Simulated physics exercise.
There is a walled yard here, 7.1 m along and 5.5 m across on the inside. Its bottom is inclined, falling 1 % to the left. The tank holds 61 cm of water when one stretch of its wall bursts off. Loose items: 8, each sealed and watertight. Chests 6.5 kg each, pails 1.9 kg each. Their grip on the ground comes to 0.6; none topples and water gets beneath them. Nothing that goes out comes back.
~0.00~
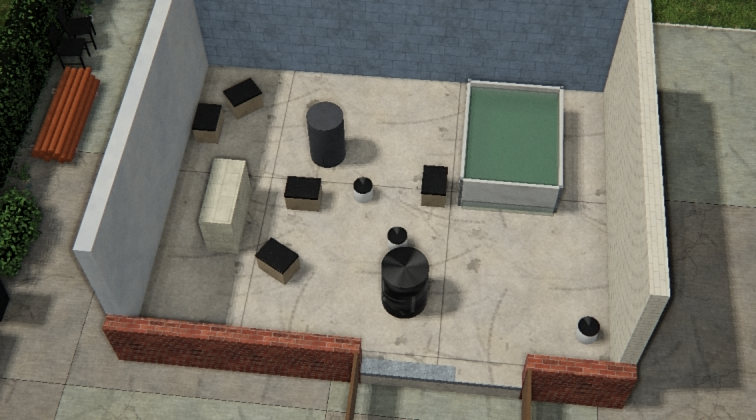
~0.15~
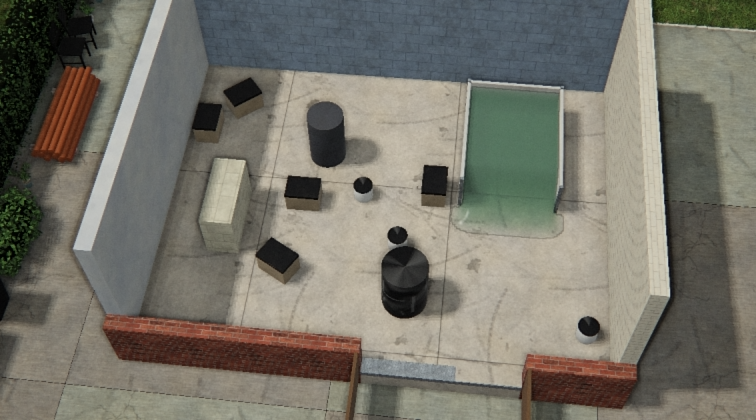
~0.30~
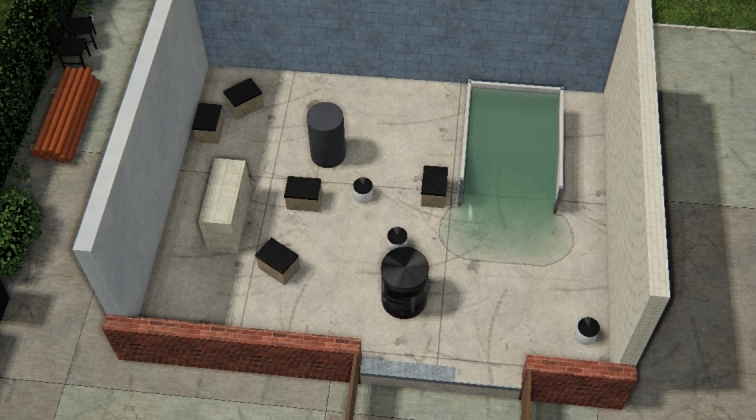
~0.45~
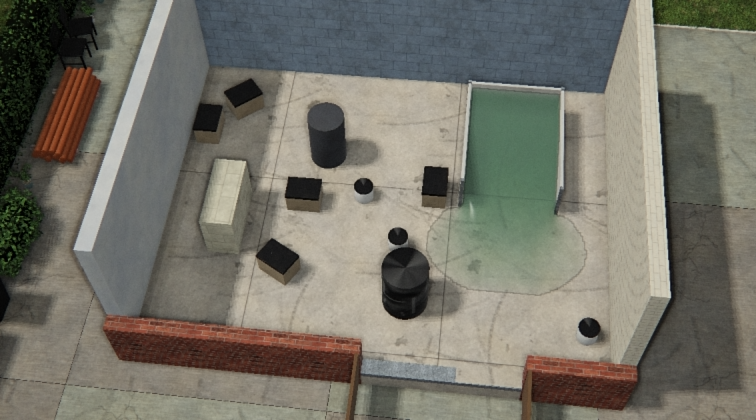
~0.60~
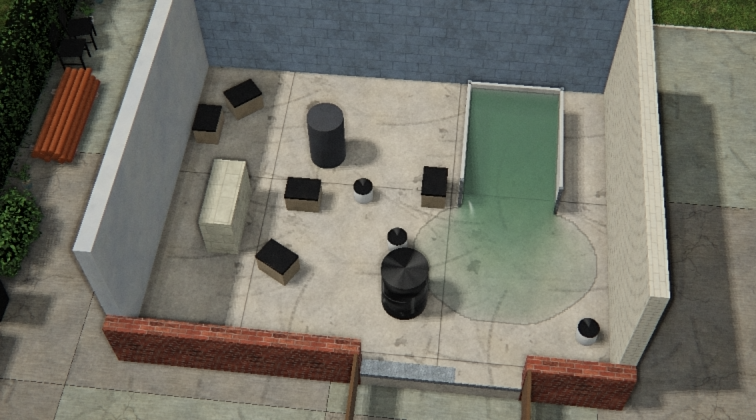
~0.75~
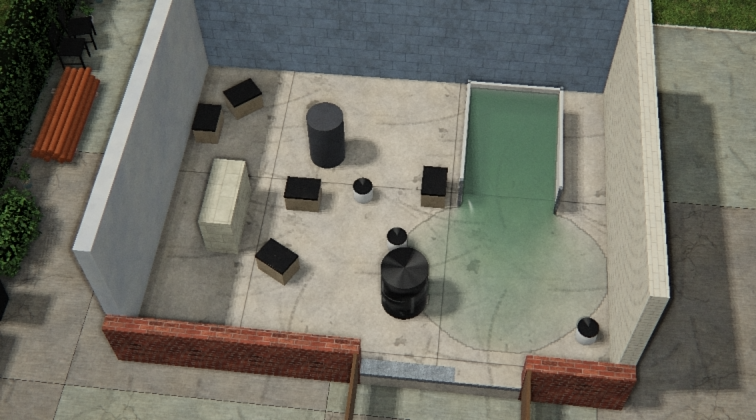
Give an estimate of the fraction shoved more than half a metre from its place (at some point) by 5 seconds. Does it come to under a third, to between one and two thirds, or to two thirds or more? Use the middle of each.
Between one and two thirds.
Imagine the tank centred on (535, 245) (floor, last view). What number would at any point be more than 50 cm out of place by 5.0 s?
Then 1 of them would.
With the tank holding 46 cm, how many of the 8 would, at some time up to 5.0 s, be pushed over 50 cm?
It would come to 2 of them.
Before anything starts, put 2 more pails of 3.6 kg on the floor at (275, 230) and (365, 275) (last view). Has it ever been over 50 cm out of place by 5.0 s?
In order: Within it, beyond it.
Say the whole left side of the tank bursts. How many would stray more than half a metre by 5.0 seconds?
In that case 7 of them.
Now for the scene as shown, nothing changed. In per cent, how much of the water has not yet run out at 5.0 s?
Somewhere near 58 percent, give or take.
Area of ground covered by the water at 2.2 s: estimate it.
My estimate is roughly 15 m2.
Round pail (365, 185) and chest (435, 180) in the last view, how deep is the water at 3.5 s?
1 and 0 cm.
After 1.1 s 0 of 8 are over 50 cm from their spots; 0 afloat.
After 2.2 s 1 of 8 are over 50 cm from their spots; 1 afloat.
After 3.5 s 2 of 8 are over 50 cm from their spots; 1 afloat.
After 5.0 s 3 of 8 are over 50 cm from their spots, and 3 have been at some point; 1 afloat.
